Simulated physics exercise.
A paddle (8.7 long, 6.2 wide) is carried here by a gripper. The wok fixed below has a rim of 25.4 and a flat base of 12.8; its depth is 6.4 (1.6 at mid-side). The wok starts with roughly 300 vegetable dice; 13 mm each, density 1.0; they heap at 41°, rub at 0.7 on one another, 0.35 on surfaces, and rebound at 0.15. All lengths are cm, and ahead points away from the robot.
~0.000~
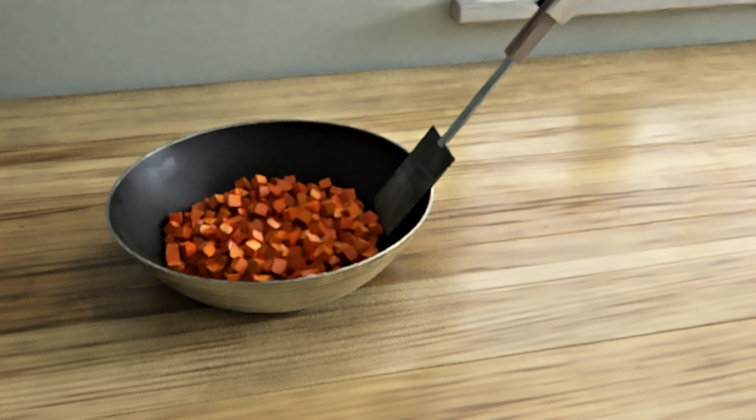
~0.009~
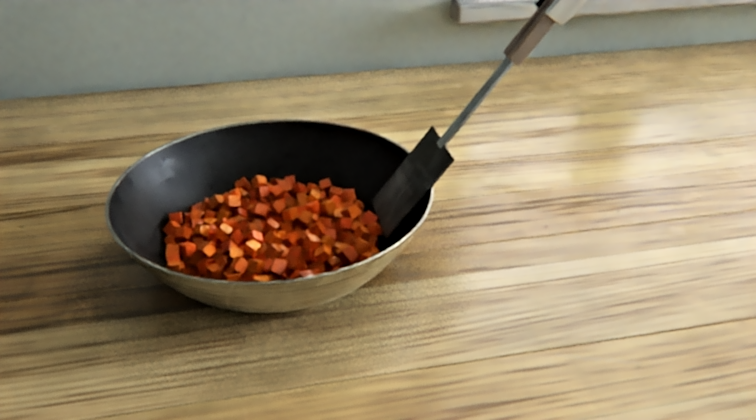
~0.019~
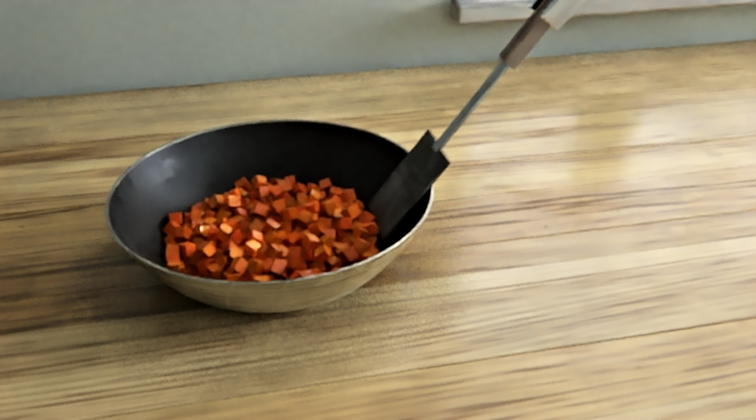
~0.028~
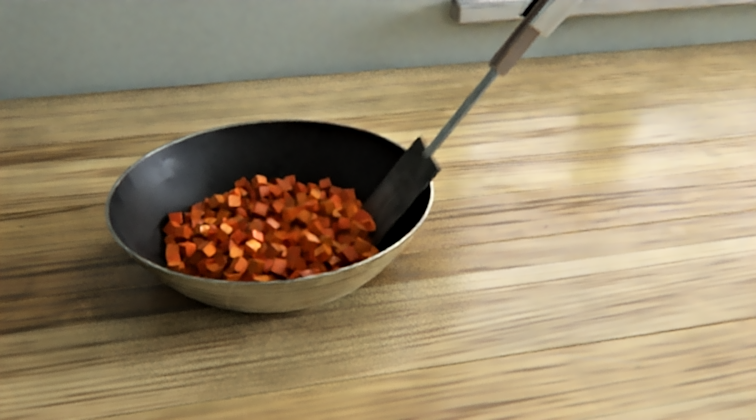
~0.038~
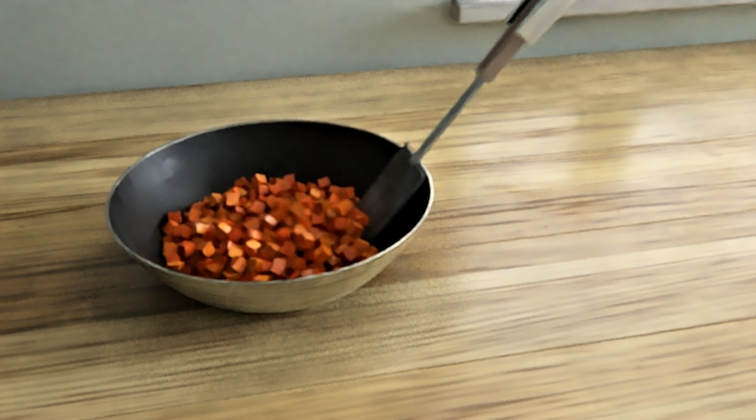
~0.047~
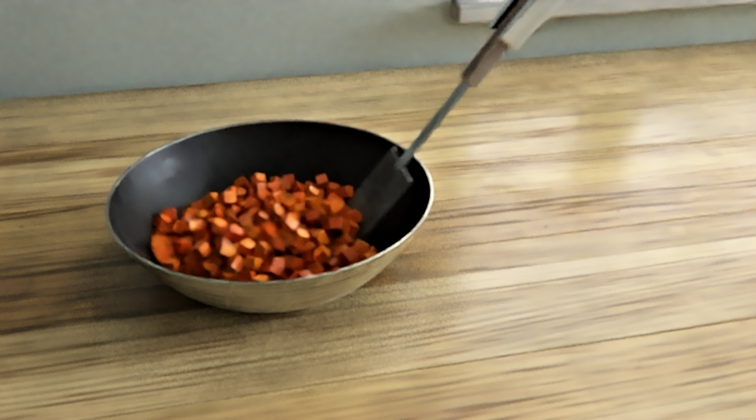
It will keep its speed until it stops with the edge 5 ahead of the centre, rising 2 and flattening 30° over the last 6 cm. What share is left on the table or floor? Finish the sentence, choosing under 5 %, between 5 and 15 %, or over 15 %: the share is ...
The share is between 5 and 15 %.
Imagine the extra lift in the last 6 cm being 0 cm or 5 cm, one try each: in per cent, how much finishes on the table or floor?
I'd put it near 10 in a hundred, then near 15 in a hundred.
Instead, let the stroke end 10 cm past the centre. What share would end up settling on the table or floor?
About 45 %.
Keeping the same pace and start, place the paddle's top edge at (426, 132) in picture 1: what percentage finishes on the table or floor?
I'd estimate close to 10 per cent.
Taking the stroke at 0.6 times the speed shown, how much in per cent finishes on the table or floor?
Roughly 0 per cent.
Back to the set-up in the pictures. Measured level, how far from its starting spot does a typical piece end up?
Level distance of roughly 4 cm.
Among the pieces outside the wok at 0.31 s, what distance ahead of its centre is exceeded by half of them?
22 cm.
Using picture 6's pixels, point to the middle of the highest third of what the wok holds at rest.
I'd put it close to (171, 219).
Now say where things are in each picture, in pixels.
Paddle top edge at (444, 141), sloping 52°; upper third of the load around (273, 229), from x 170 to 375, top at y 180; 297 in the wok, in the first frame.
Paddle top edge at (443, 142), sloping 52°; upper third of the load around (273, 229), from x 170 to 375, top at y 180, in the second frame.
Paddle top edge at (439, 145), sloping 52°; upper third of the load around (273, 229), from x 170 to 370, top at y 180, in the third frame.
Paddle top edge at (430, 152), sloping 52°; upper third of the load around (275, 228), from x 170 to 370, top at y 180, in the fourth frame.
Paddle top edge at (416, 159), sloping 52°; upper third of the load around (277, 225), from x 170 to 370, top at y 180, in the fifth frame.
Paddle top edge at (402, 164), sloping 52°; upper third of the load around (263, 225), from x 160 to 370, top at y 180; 297 in the wok, in the sixth frame.
By 0.07 s, sloping 51°, highest piece 7 above the table; 297 in the wok.
By 0.09 s, sloping 43°, highest piece 9 above the table; 297 in the wok.
By 0.31 s, sloping 22°, highest piece 7 above the table; 274 in the wok, 21 on the table or floor, 2 on the blade or in flight.
By 1.36 s, sloping 22°, highest piece 7 above the table; 274 in the wok, 23 on the table or floor.
Final count, 274 in the wok, 23 on the table or floor. That is 8 % on the table or floor.
